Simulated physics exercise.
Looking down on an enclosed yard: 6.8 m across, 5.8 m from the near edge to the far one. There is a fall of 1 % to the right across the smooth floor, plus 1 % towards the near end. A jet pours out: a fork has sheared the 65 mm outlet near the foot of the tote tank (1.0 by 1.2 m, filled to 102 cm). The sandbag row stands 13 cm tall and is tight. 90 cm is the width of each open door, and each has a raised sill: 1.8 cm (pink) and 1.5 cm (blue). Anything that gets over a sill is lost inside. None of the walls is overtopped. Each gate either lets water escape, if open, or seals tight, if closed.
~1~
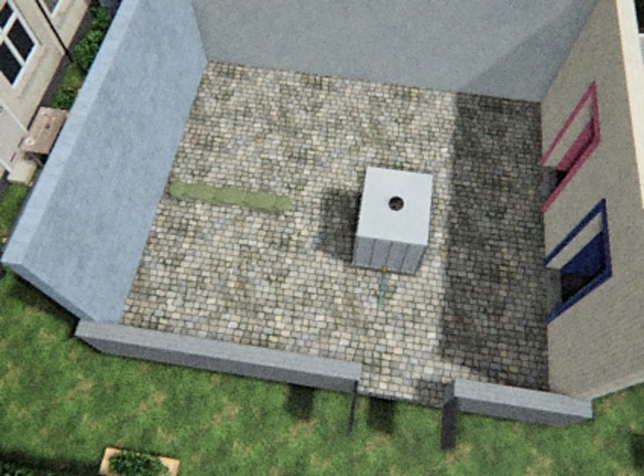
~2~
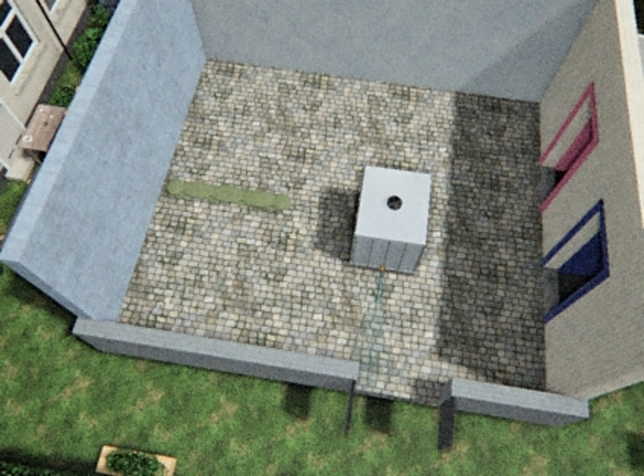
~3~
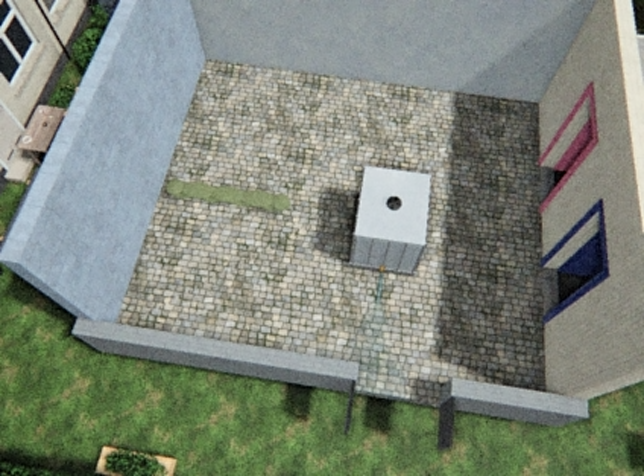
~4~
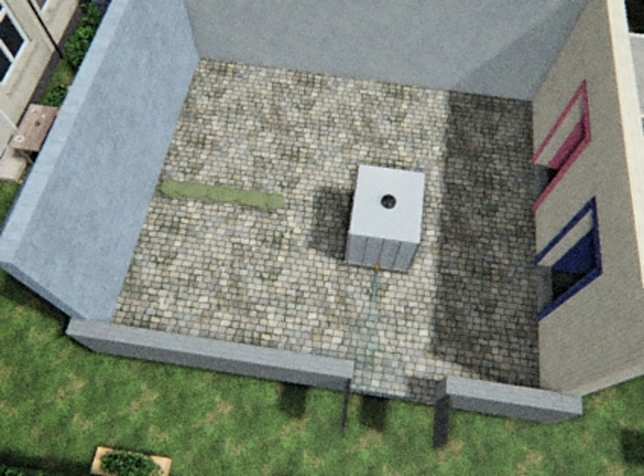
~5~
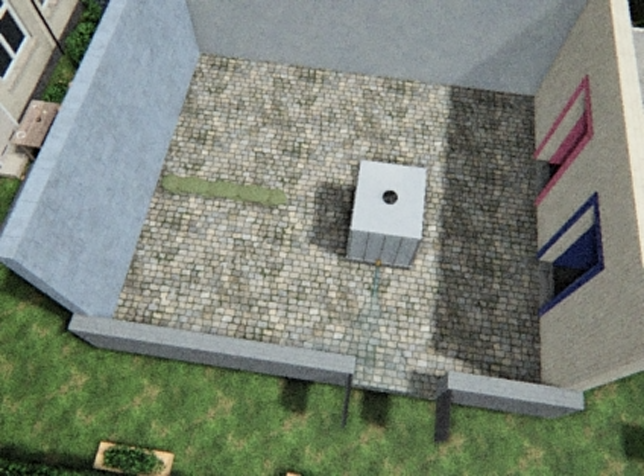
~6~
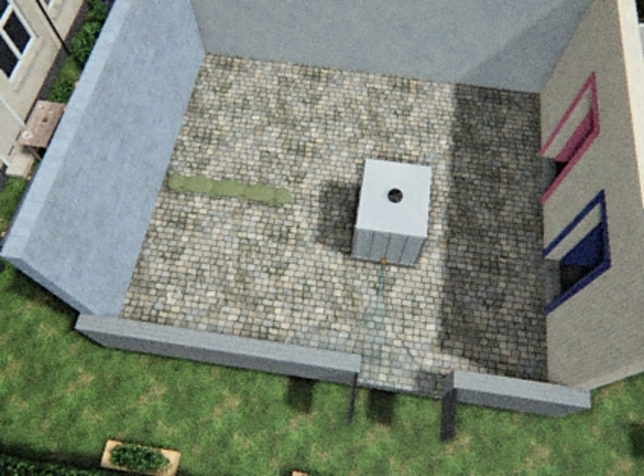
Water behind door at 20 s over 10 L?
Pink door: Not over. Blue door: Not over.
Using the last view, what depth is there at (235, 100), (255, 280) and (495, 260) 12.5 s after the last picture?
About 0.0, 0.0, 0.0 cm.
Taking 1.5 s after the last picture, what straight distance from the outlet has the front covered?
It's got to near 2.4 m out by then.
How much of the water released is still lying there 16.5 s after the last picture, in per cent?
About 14 per cent remains.
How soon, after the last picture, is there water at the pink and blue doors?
Arrival times - pink door not in the 20 s, blue door not in the 20 s.
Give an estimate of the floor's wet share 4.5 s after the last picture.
5 %.
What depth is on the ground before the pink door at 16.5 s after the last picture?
I'd say close to 0.0 cm.
Then, 1.5 s after the last picture water covers 5 % of the floor and is deepest (3 cm) near (352, 364); pink door not reached, blue door not reached.
Then, 4.5 s after the last picture water covers 5 % of the floor and is deepest (3 cm) near (352, 364); pink door not reached, blue door not reached.
Then, 8.5 s after the last picture water covers 5 % of the floor and is deepest (3 cm) near (352, 364); pink door not reached, blue door not reached.
Then, 12.5 s after the last picture water covers 5 % of the floor and is deepest (3 cm) near (352, 364); pink door not reached, blue door not reached.
Then, 16.5 s after the last picture water covers 5 % of the floor and is deepest (2 cm) near (352, 364); pink door not reached, blue door not reached.
